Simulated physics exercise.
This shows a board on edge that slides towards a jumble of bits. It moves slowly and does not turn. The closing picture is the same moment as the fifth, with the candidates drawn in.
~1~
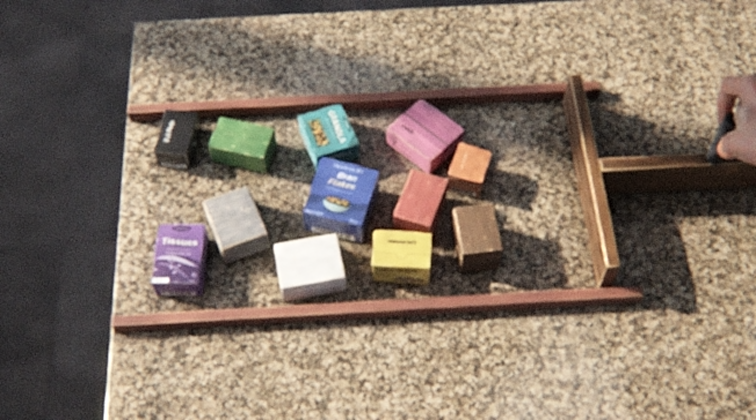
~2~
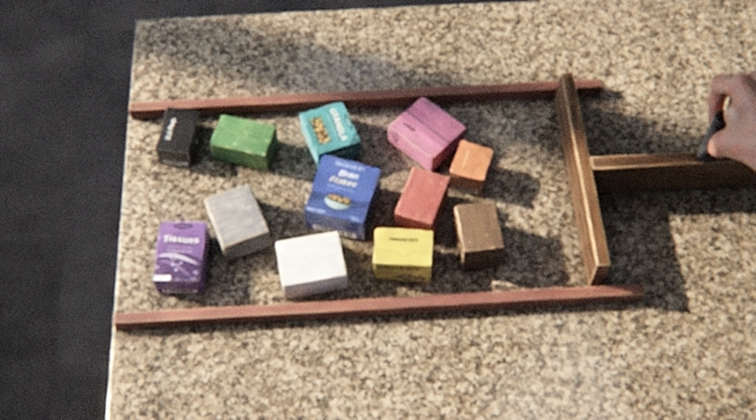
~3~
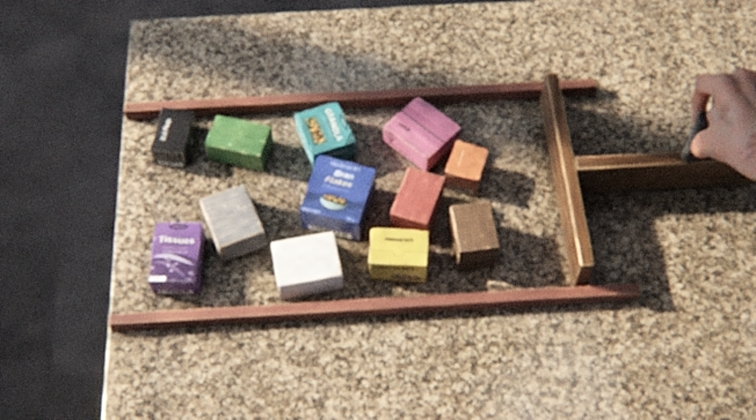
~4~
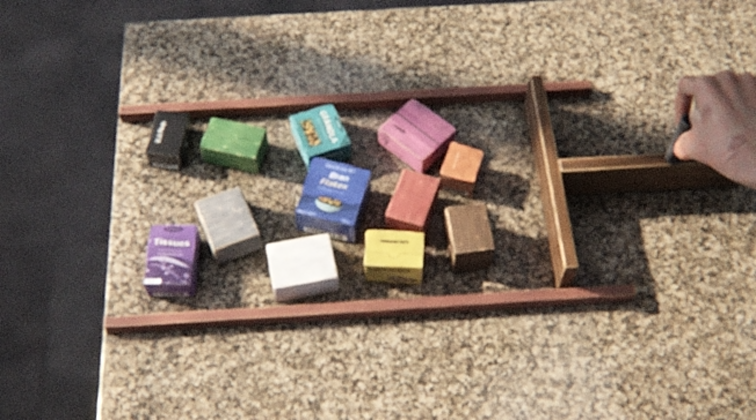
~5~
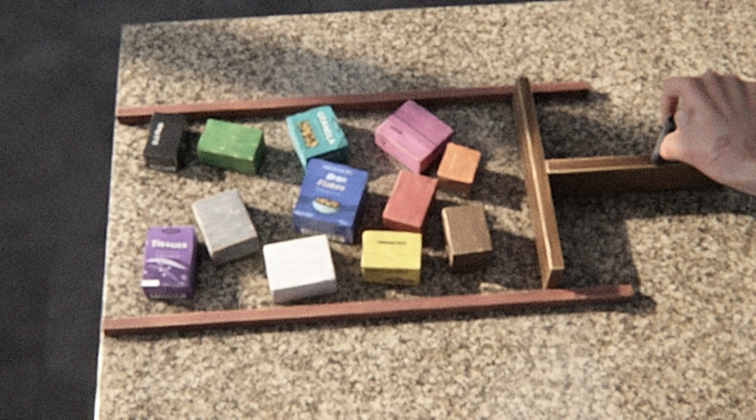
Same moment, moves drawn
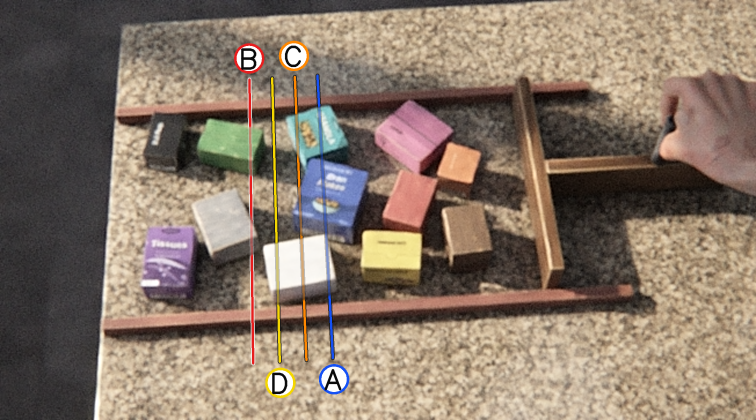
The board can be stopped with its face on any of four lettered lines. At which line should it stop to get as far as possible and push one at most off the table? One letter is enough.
At C, and not beyond.
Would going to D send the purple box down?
Yes.
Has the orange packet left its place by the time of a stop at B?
Yes.
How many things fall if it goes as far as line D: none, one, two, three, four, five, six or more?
In all, two.
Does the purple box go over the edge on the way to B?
By then, yes.
On the marked copy, A at (325, 206); B at (251, 210); C at (300, 207); D at (276, 209).
Taking C. A third of the way, board (453, 172); yellow packet (382, 263); pink box (401, 132).
Two thirds of the way, board (366, 177); purple box (164, 268); grey block (213, 228).
When it is over, board (304, 181); purple box (113, 271); black box (122, 144); none fallen.
As for the rest, A is within the limit but short; B drops two; D drops two.
